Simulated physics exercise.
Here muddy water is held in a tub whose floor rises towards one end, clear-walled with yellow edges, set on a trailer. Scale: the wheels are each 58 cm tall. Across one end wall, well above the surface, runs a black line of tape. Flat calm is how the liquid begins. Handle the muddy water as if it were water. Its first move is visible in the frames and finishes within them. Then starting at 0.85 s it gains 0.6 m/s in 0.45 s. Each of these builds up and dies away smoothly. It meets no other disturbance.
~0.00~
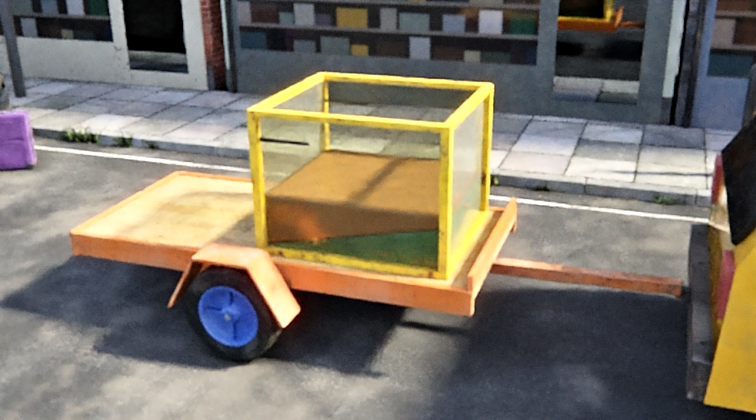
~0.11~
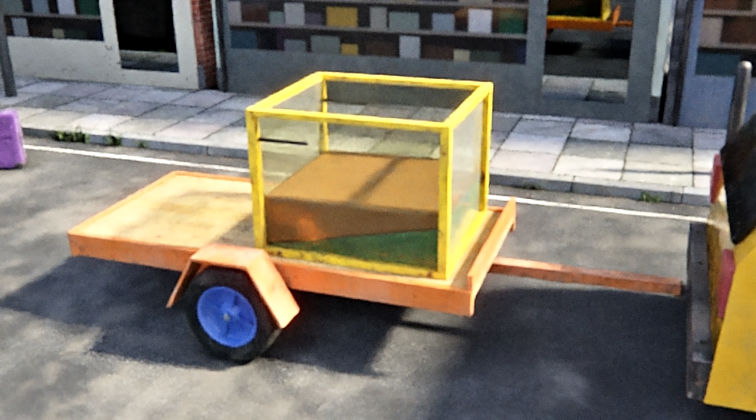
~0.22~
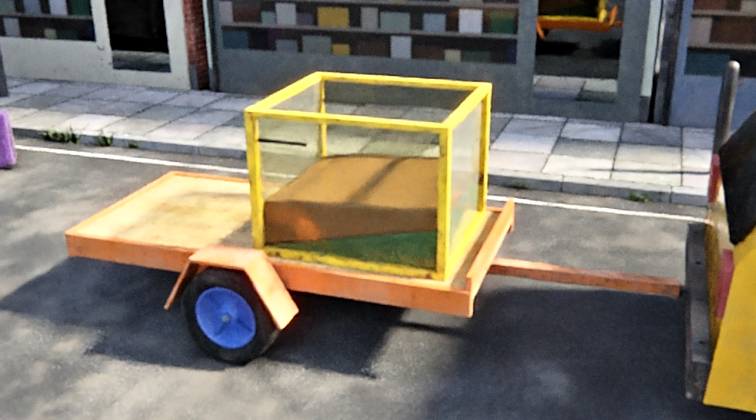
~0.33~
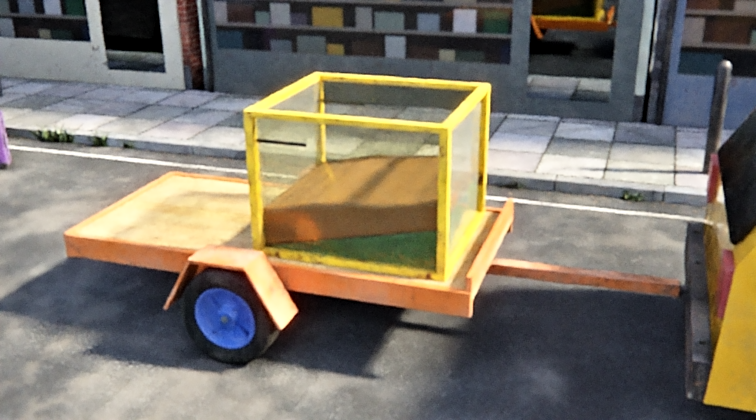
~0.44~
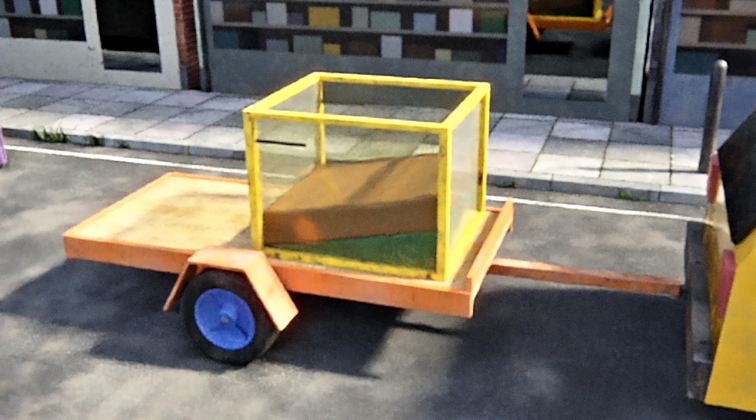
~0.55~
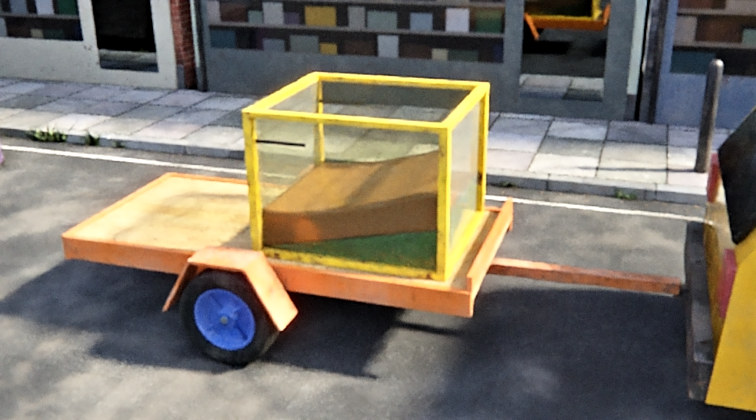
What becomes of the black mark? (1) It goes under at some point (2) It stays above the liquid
The answer is 2.
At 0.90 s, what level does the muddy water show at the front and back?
I'd say some 36 centimetres in front and some 30 centimetres behind.
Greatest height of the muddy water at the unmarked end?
Roughly 77 centimetres.
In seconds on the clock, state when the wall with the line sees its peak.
1.4 s.
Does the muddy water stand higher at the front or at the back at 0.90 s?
It stands at the forward side.
By 0.90 s it stands 29 cm high behind and 37 cm in front; all of it is still inside.
By 1.30 s it stands 54 cm high behind and 24 cm in front; all of it is still inside.
By 1.80 s it stands 29 cm high behind and 27 cm in front; all of it is still inside.
By 4.28 s the waves are smaller; the highest at the back wall was 59 cm, at 1.35 s, against a line at 64 cm.
